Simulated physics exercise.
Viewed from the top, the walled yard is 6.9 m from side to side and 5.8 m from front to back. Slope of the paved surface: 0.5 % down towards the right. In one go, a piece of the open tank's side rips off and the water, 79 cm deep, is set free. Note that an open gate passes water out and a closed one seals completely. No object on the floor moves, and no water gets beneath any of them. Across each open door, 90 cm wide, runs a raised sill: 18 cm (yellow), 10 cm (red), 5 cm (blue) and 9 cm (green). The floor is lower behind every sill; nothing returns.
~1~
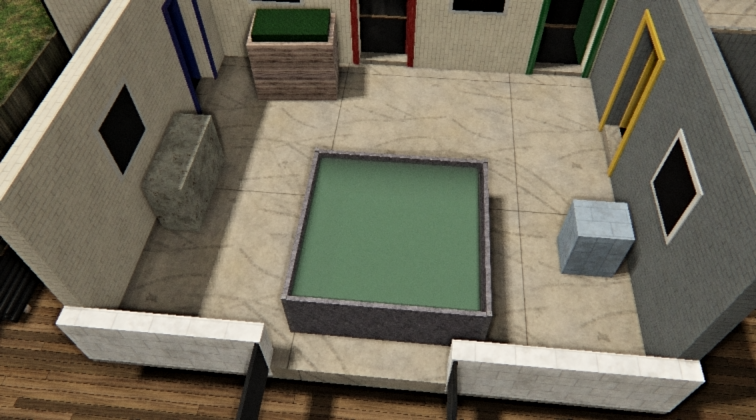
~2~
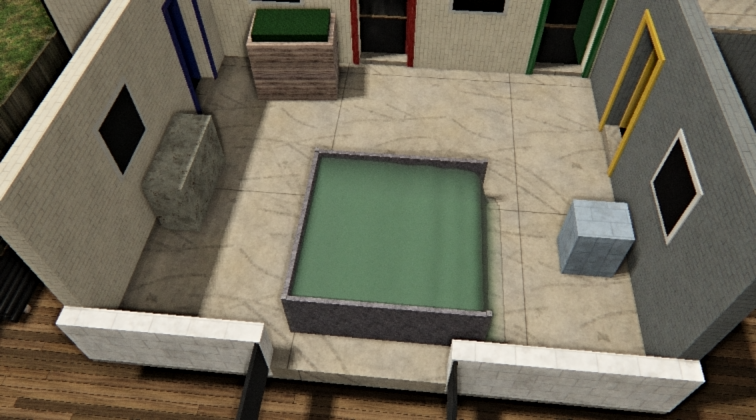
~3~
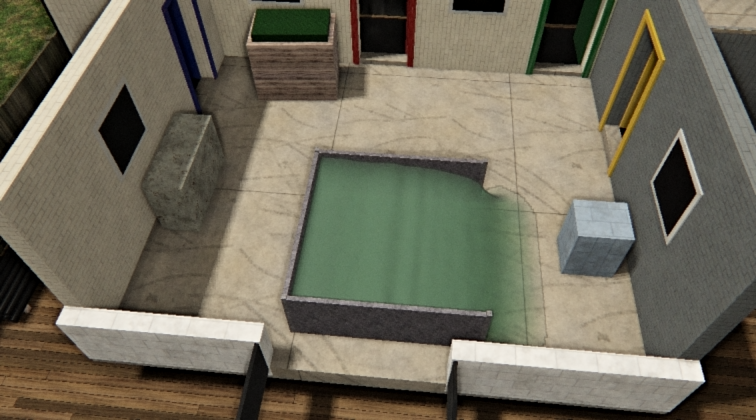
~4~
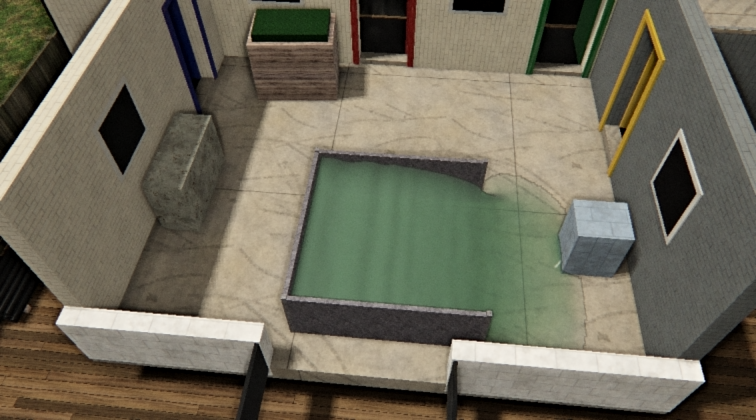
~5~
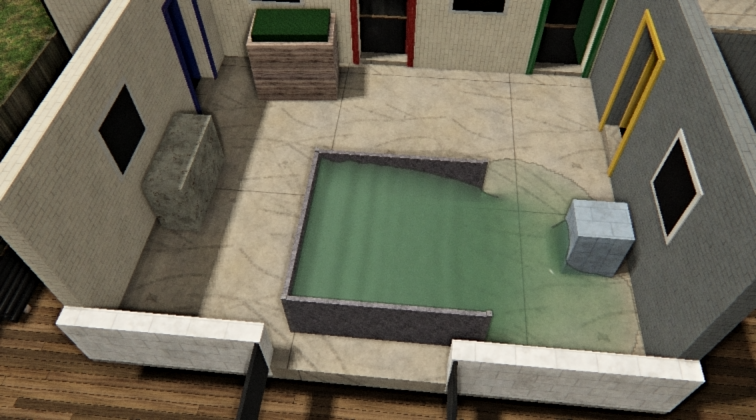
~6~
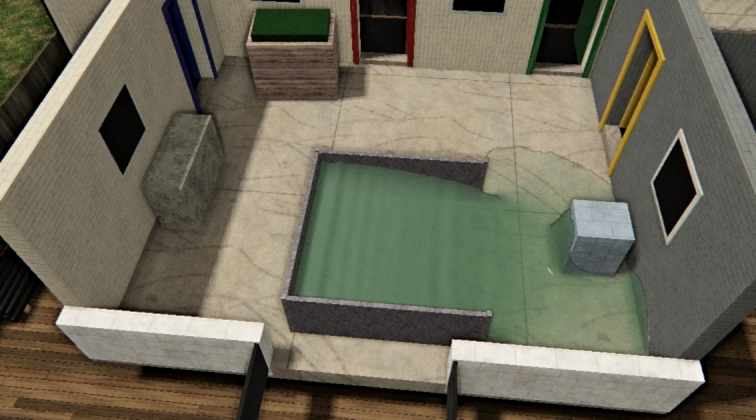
A walled yard with a pale paved floor is seen from high above, with a square, dark-rimmed open tank of still green water at its centre. A grey stone block stands at left, a green-topped box at the back, and a pale blue block at right, near a yellow-framed doorway. The tank's right side gives way and water pours out, spreading rightward around the unmoving blue block to the grey wall, while the camera stays still.
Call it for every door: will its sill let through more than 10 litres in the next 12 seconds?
Yellow door - it will, red door - it will, blue door - it will not, green door - it will.
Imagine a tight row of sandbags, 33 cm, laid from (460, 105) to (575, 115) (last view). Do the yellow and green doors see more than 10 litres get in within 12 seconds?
So the yellow door comes out too high while the green door comes out too high.
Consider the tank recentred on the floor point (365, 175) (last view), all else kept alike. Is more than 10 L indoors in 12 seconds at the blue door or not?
After that, the blue door ends up outside the limit.
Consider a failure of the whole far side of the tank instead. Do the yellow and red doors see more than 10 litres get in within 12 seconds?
Measured against that limit, yellow comes out short of it and red comes out beyond it.
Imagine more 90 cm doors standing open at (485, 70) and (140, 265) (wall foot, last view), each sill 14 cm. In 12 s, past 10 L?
Well, the first is beyond the mark and the second is shy of the mark.
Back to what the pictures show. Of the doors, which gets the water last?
Last: Blue.
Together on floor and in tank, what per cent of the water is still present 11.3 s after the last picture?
Near 70 in a hundred is still there.
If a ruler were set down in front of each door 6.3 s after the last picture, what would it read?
In cm: Yellow 14, red 10, blue 3, green 15.
Then, 0.7 s after the last picture water covers 25 % of the floor and is deepest (72 cm) near (645, 369); yellow door 21 cm at the sill, 0 L in, red door not reached, blue door not reached, green door not reached.
Then, 1.5 s after the last picture water covers 30 % of the floor and is deepest (64 cm) near (551, 298); yellow door 27 cm at the sill, 14 L in, red door not reached, blue door not reached, green door 22 cm at the sill, 33 L in.
Then, 2.8 s after the last picture water covers 50 % of the floor and is deepest (36 cm) near (549, 77); yellow door 17 cm at the sill, 38 L in, red door 3 cm at the sill, 0 L in, blue door not reached, green door 35 cm at the sill, 356 L in.
Then, 6.3 s after the last picture water covers 90 % of the floor and is deepest (20 cm) near (573, 376); yellow door 14 cm at the sill, 40 L in, red door 10 cm at the sill, 4 L in, blue door 3 cm at the sill, 0 L in, green door 15 cm at the sill, 713 L in.
Then, 11.3 s after the last picture water covers 100 % of the floor and is deepest (13 cm) near (510, 81); yellow door 11 cm at the sill, 41 L in, red door 12 cm at the sill, 19 L in, blue door 4 cm at the sill, 0 L in, green door 13 cm at the sill, 809 L in.
